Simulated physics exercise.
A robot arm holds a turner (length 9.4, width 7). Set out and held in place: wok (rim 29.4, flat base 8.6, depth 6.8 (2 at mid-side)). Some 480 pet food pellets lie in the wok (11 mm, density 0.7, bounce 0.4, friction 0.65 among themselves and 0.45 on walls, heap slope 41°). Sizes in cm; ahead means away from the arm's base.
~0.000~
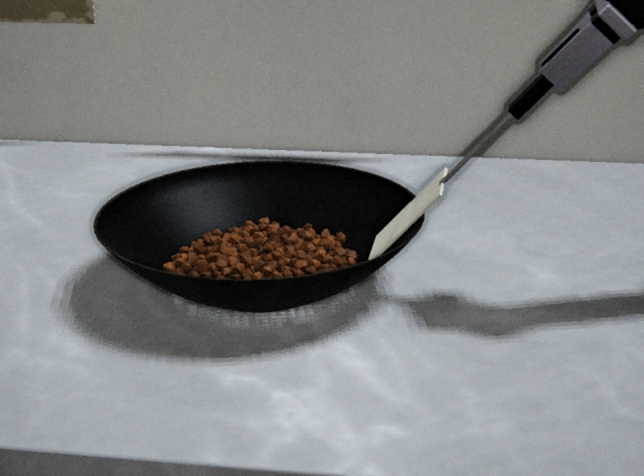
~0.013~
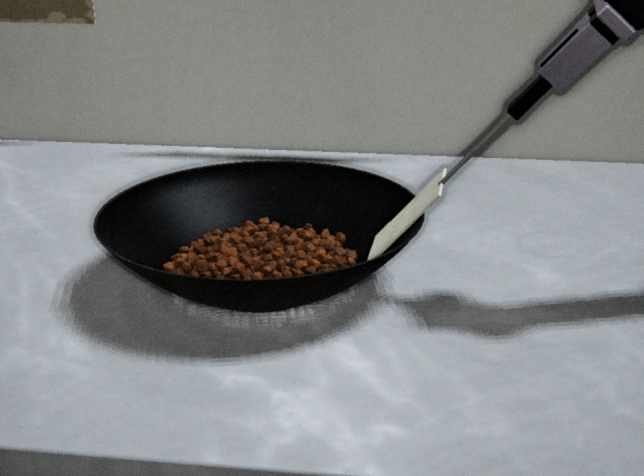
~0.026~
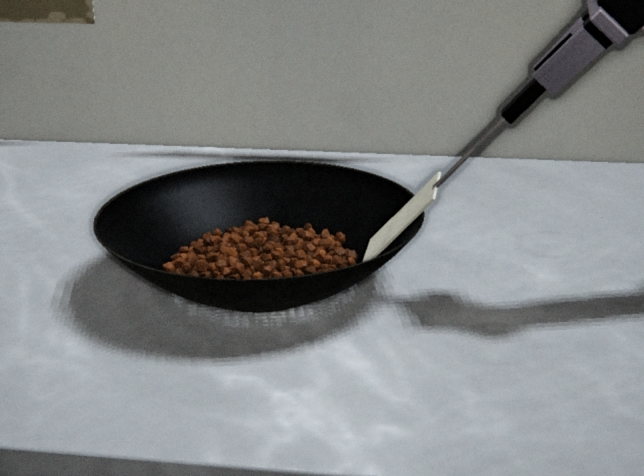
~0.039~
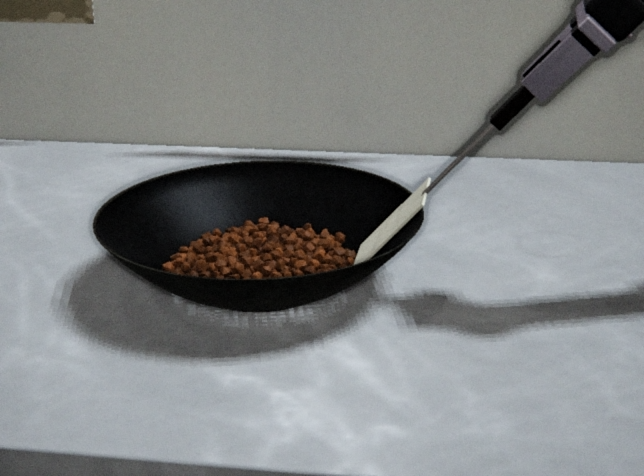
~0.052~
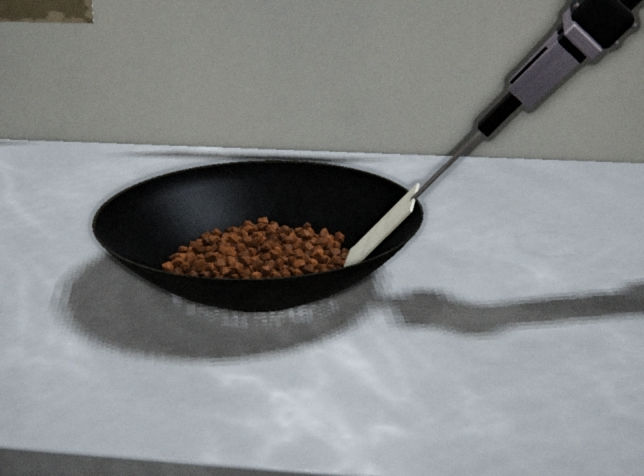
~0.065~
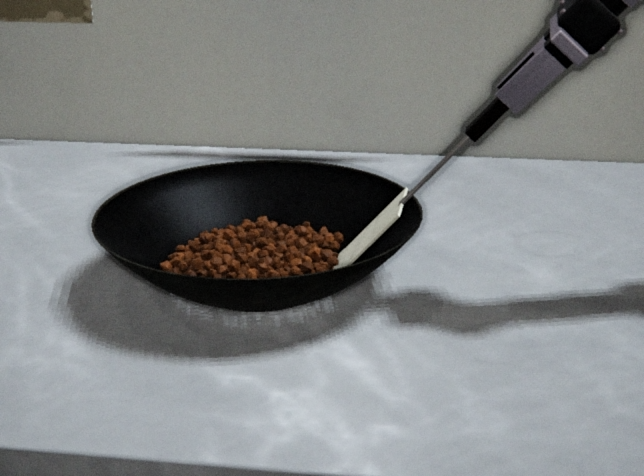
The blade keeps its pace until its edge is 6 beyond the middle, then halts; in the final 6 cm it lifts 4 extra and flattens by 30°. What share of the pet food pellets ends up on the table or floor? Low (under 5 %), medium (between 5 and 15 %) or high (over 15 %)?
A low share, under 5 %, ends on the table or floor.
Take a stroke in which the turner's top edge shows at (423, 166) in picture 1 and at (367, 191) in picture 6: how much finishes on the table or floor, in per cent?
About 10 per cent.
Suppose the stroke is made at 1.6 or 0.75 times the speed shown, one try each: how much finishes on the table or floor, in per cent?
Some 10 and 0 per cent.
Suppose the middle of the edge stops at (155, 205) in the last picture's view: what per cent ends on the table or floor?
Some 20 per cent.
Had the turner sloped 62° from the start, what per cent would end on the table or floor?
In that case some 0 per cent.
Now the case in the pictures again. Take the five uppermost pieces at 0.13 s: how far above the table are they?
Roughly 6 cm.
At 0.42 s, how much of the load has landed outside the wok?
Roughly 0 per cent.
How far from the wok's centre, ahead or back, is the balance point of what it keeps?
Some 5.0 cm ahead.
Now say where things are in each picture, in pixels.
The first frame shows the turner top edge at (444, 181), sloping 48°; upper third of the load around (261, 253), from x 170 to 350, top at y 225; 483 in the wok.
The second frame shows the turner top edge at (443, 182), sloping 48°; upper third of the load around (261, 253), from x 170 to 350, top at y 225.
The third frame shows the turner top edge at (437, 185), sloping 48°; upper third of the load around (261, 253), from x 170 to 350, top at y 225.
The fourth frame shows the turner top edge at (427, 191), sloping 48°; upper third of the load around (260, 253), from x 170 to 350, top at y 225.
The fifth frame shows the turner top edge at (415, 197), sloping 48°; upper third of the load around (260, 253), from x 170 to 345, top at y 225.
The sixth frame shows the turner top edge at (403, 202), sloping 48°; upper third of the load around (255, 251), from x 165 to 340, top at y 220; 483 in the wok.
After 0.13 s, sloping 48°, highest piece 6 above the table; 483 in the wok.
After 0.19 s, sloping 37°, highest piece 7 above the table; 483 in the wok.
After 0.42 s, sloping 18°, highest piece 8 above the table; 482 in the wok, 1 on the table or floor.
After 1.47 s, sloping 18°, highest piece 8 above the table; 482 in the wok, 1 on the table or floor.
In the end, 482 in the wok, 1 on the table or floor. That is 0 % on the table or floor.
